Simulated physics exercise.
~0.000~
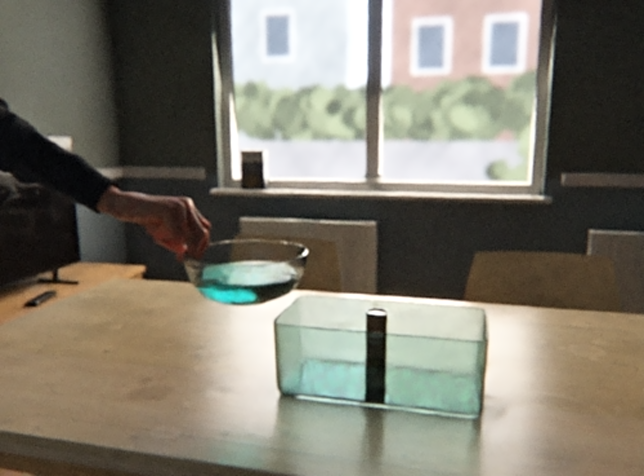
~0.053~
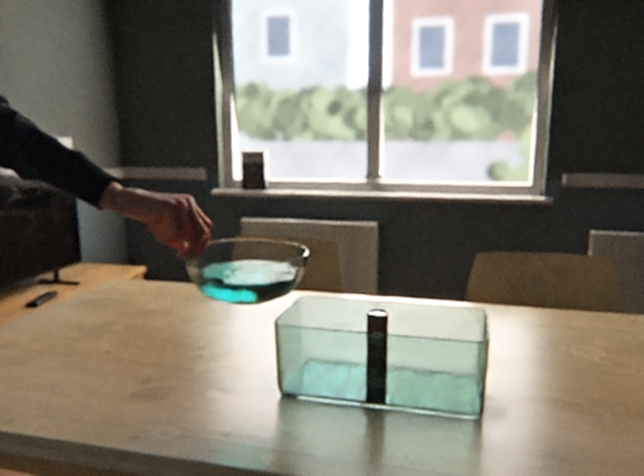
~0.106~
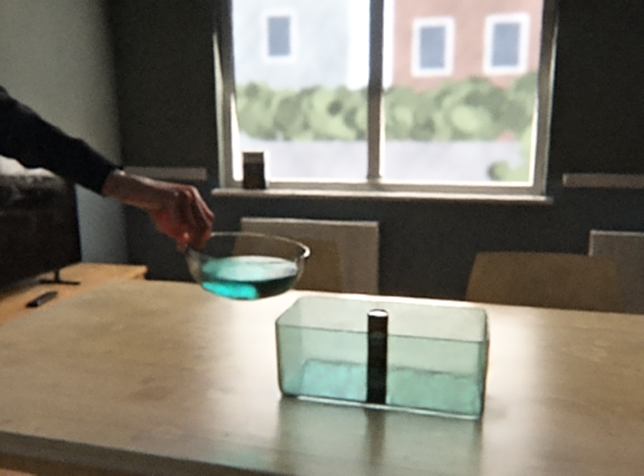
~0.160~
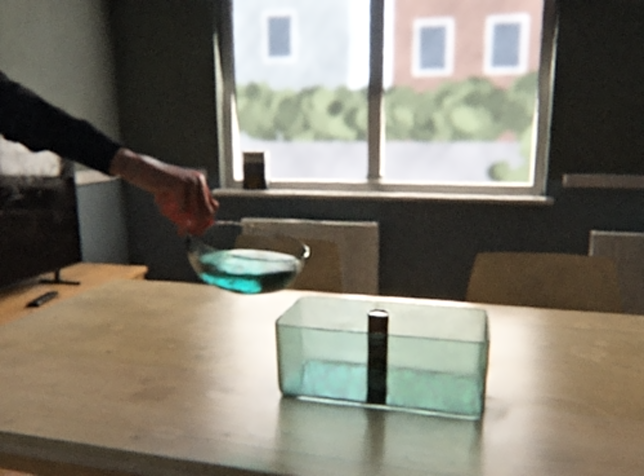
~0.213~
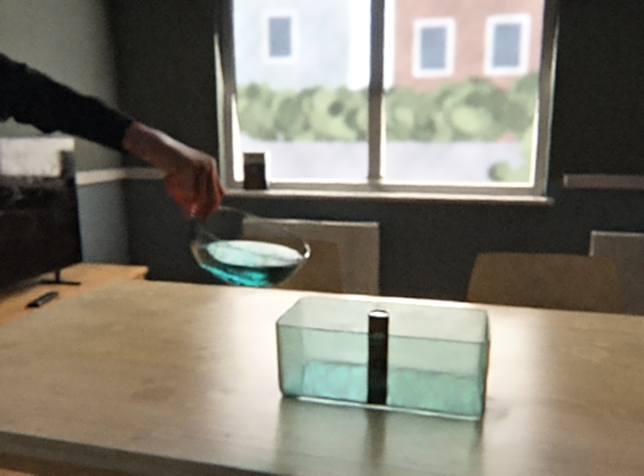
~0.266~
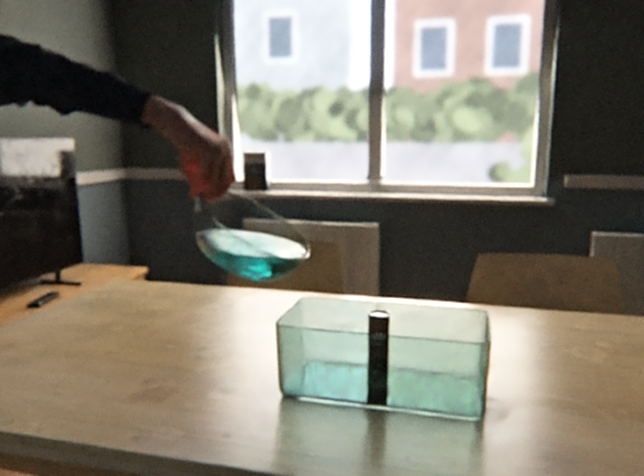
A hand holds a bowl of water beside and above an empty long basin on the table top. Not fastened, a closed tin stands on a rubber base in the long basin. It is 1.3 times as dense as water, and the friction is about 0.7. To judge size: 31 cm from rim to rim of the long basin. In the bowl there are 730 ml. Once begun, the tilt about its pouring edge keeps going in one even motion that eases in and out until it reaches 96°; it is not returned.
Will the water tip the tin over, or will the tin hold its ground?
Looks to me like it can't hold out.
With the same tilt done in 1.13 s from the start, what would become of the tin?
In that case the tin stays vertical.
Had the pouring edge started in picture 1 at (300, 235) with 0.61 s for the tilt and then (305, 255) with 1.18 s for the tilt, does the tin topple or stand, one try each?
The tin stays vertical the first time and stays vertical the second time.
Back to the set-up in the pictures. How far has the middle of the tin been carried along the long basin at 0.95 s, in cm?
8 cm, roughly.
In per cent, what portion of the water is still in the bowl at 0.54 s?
About 30 per cent.
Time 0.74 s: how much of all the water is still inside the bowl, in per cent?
Around 1 in a hundred is still there.
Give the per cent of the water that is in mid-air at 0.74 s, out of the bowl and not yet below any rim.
Close to 8 %.
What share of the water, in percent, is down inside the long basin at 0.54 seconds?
10 %, roughly.
After 0.54 s the tilt is 86° and 31 per cent is still to pour; the tin stands where it began.
After 0.74 s the tilt is 96° and 1 per cent is still to pour; the tin leans 15°.
After 0.95 s the tilt is 96° and 0 per cent is still to pour; the tin lies on its side.
After 1.18 s the tilt is 96° and 0 per cent is still to pour; the tin lies on its side.
In the end the tin lies on its side.
